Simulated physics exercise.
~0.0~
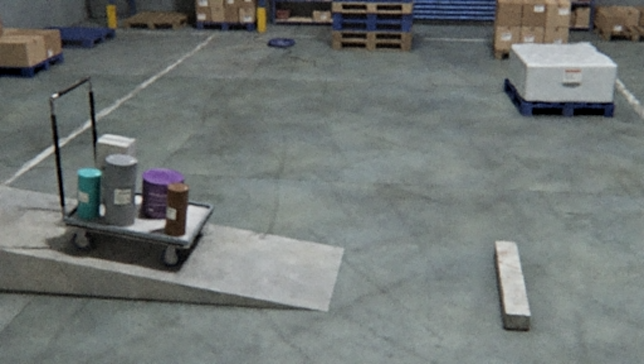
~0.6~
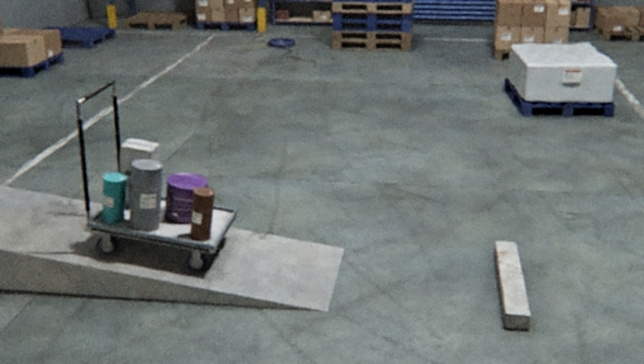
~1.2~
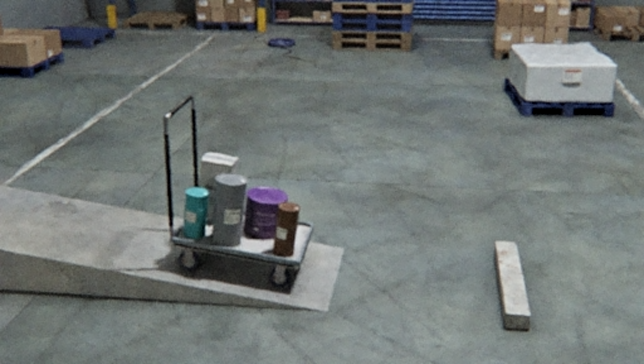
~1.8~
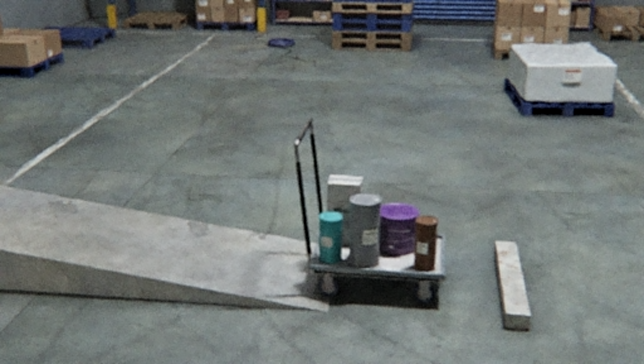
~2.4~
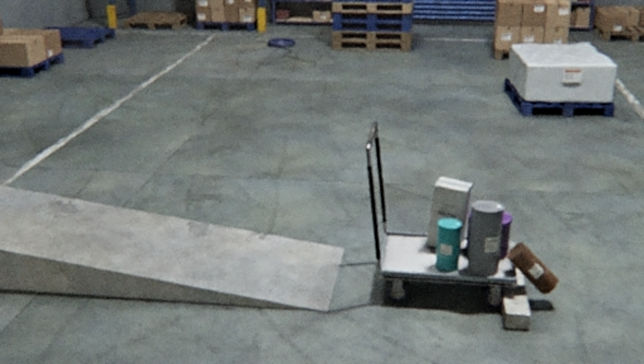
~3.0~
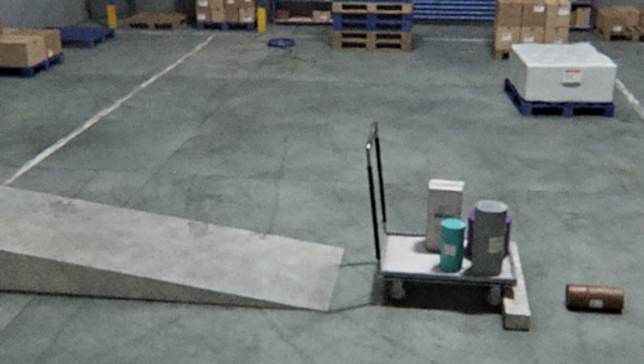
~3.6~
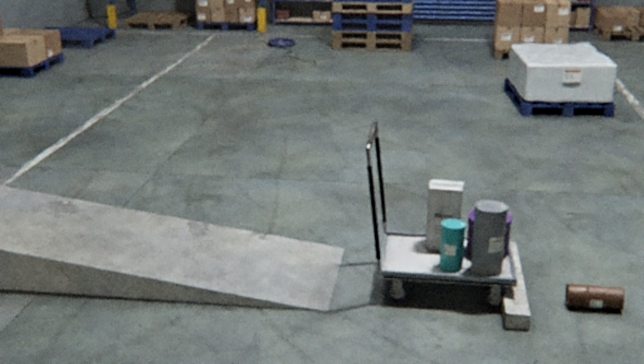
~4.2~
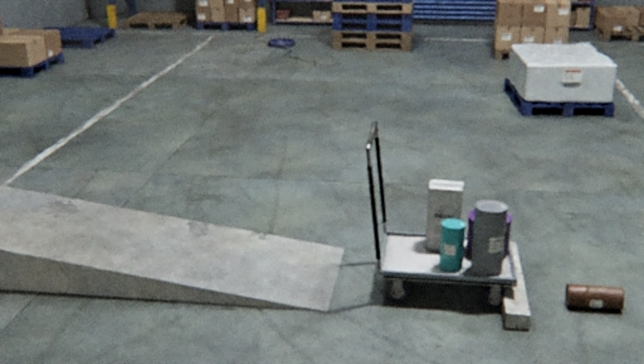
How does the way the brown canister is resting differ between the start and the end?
At the start it stands on the trolley, leaning slightly with the slope of the ramp. At the end it lies on its side on the floor past the kerb.
Loaded trolley rolling down a ramp and stopping at a kerb, its brown canister toppling off onto the floor beyond.
